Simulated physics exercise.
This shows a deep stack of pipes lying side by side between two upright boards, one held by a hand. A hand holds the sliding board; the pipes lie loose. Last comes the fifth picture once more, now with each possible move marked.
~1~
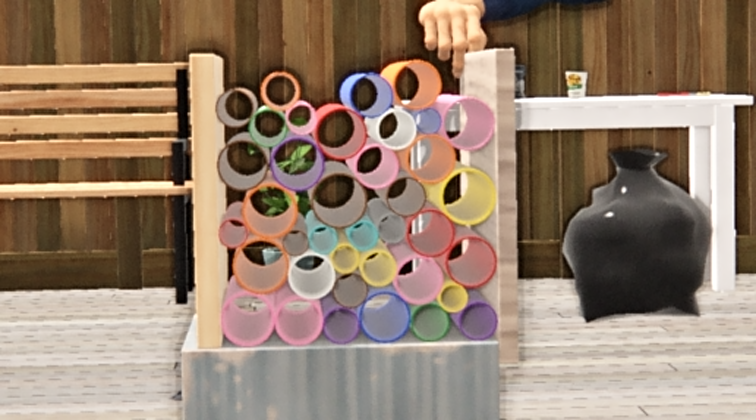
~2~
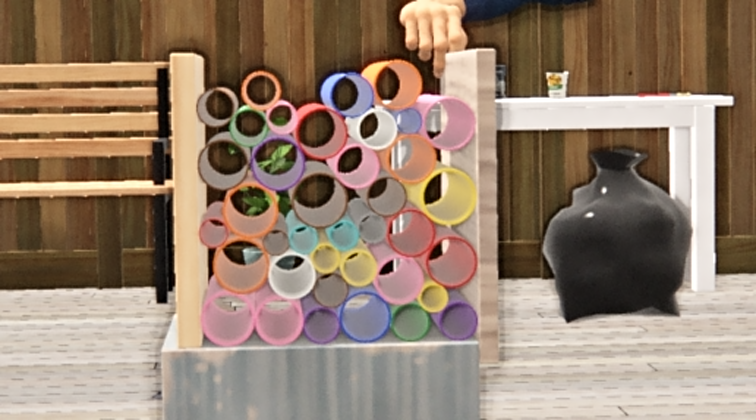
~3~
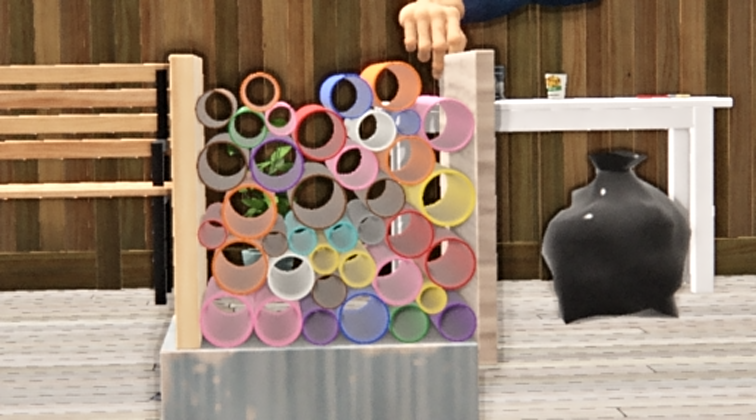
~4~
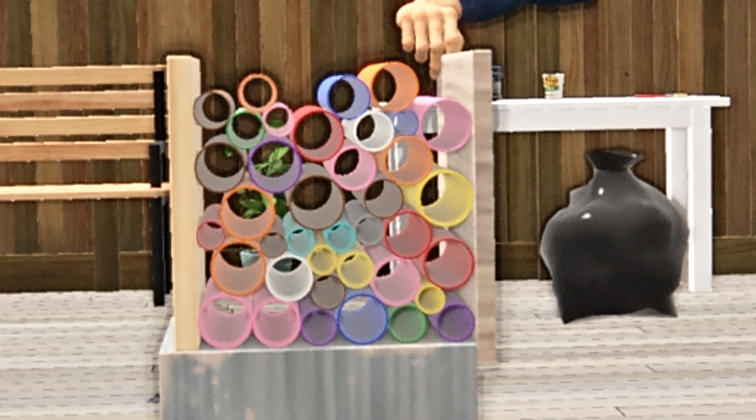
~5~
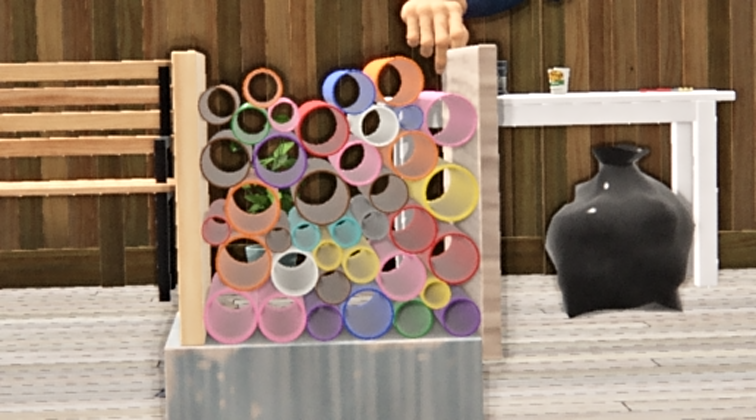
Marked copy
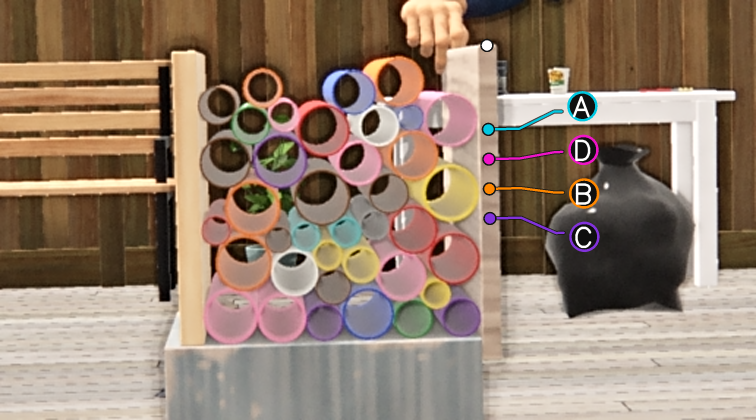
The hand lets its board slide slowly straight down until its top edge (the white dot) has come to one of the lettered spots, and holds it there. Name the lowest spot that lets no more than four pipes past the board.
No lower than C.
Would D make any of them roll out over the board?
No, at D.
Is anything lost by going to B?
At B: Yes.
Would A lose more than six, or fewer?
Fewer than six.
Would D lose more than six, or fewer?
Fewer than six.
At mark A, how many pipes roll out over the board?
At A the number is none.
On the marked copy, A at (488, 129); B at (489, 188); C at (490, 218); D at (489, 159); the white dot at (487, 46).
Following C. Soon after the start, top of the board (477, 123).
Later, top of the board (479, 210).
In the end, top of the board (479, 218), three out over the board.
As for the rest, A none out over the board; B one out over the board; D none out over the board.
